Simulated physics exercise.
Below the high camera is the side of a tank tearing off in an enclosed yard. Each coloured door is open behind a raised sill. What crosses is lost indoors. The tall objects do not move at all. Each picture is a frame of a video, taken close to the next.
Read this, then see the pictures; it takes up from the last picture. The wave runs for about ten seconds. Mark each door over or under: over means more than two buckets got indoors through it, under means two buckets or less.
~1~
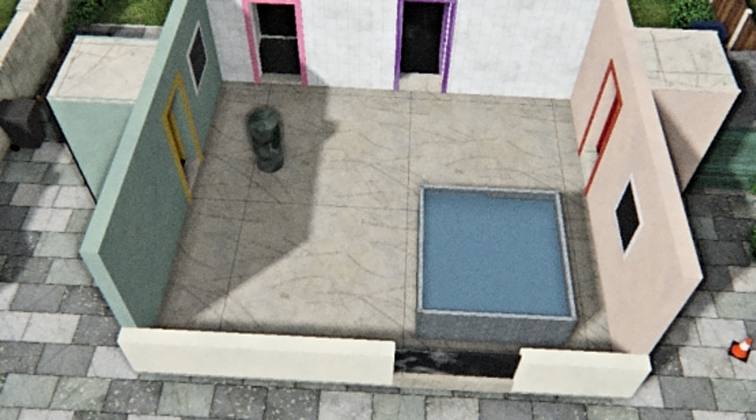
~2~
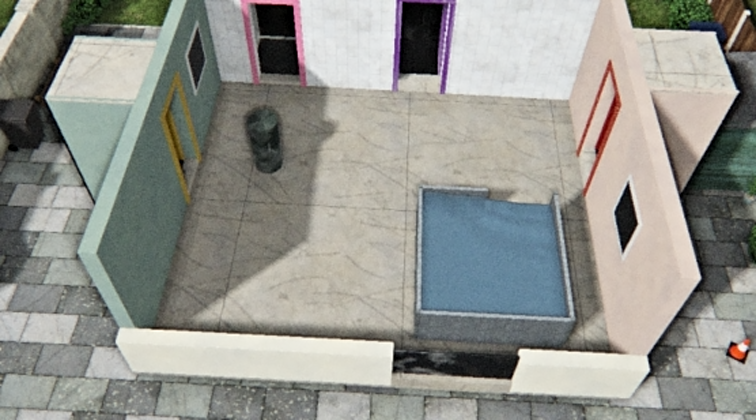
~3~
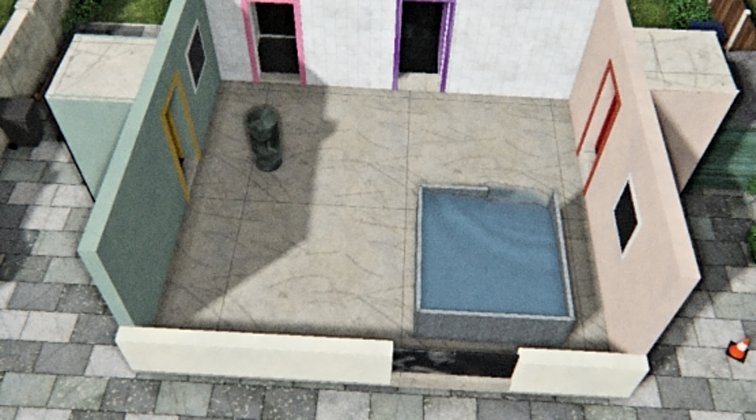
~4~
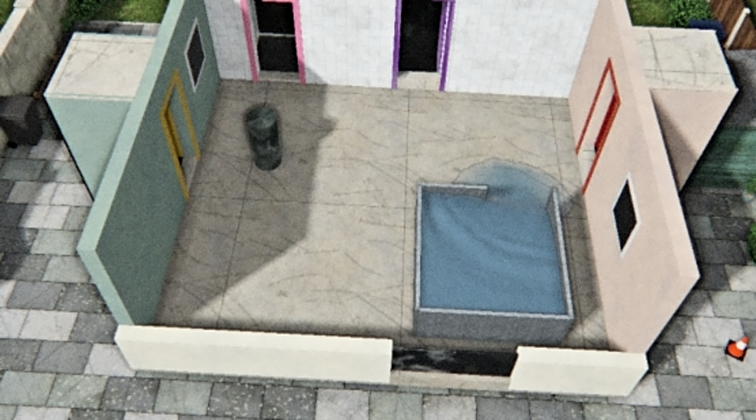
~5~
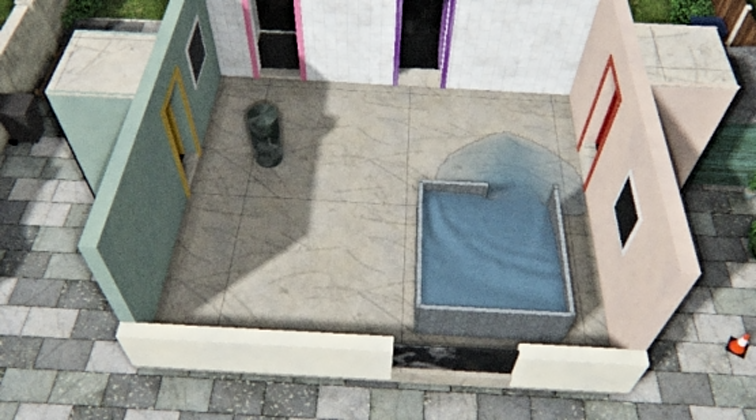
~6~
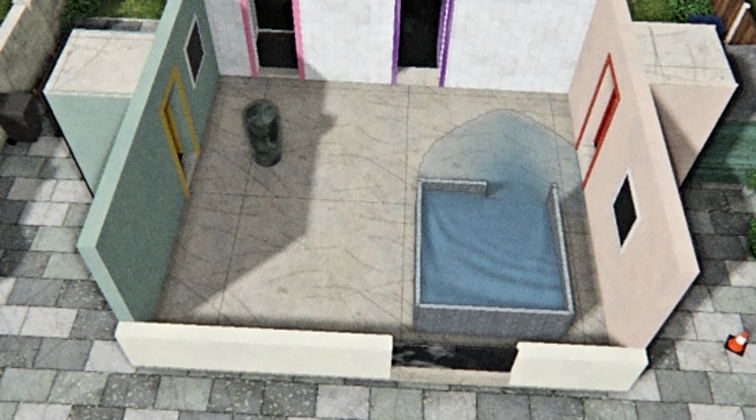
Red door - under, pink door - over, purple door - under, yellow door - under.
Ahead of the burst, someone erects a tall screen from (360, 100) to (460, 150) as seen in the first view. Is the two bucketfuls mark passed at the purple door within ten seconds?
Then: The purple door goes over.
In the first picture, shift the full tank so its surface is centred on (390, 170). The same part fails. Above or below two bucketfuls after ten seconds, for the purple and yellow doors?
Door by door, purple admits more and yellow admits less.
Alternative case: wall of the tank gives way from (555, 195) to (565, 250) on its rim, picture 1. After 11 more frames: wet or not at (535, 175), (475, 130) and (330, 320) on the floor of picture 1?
Spot one ends up deluged, spot two deluged, spot three untouched by the spill.
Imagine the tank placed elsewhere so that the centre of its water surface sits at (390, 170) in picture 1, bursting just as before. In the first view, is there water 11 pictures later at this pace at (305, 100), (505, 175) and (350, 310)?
In the order asked: Reached by the flood, not reached, not reached.
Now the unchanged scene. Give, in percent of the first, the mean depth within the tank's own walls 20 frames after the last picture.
My figure is about 46 in a hundred.
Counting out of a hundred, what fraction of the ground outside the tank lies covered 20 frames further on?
I'd estimate some 45 per cent.
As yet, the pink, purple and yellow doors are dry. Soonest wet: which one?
That would be the door marked purple.
A moment on, water covers 25 % of the floor; the red door wet at the sill, nothing in, the pink door not reached, the purple door wet at the sill, nothing in, the yellow door not reached.
Next, water covers 25 % of the floor; the red door wet at the sill, nothing in, the pink door not reached, the purple door wet at the sill, nothing in, the yellow door not reached.
Then, water covers 45 % of the floor; the red door wet at the sill, nothing in, the pink door wet at the sill, nothing in, the purple door wet at the sill, nothing in, the yellow door not reached.
Later, water covers 85 % of the floor; the red door wet at the sill, nothing in, the pink door wet at the sill, nothing in, the purple door wet at the sill, nothing in, the yellow door wet at the sill, nothing in.
In the end, water covers 100 % of the floor; the red door wet at the sill, nothing in, the pink door far over two buckets in, the purple door wet at the sill, nothing in, the yellow door wet at the sill, nothing in.
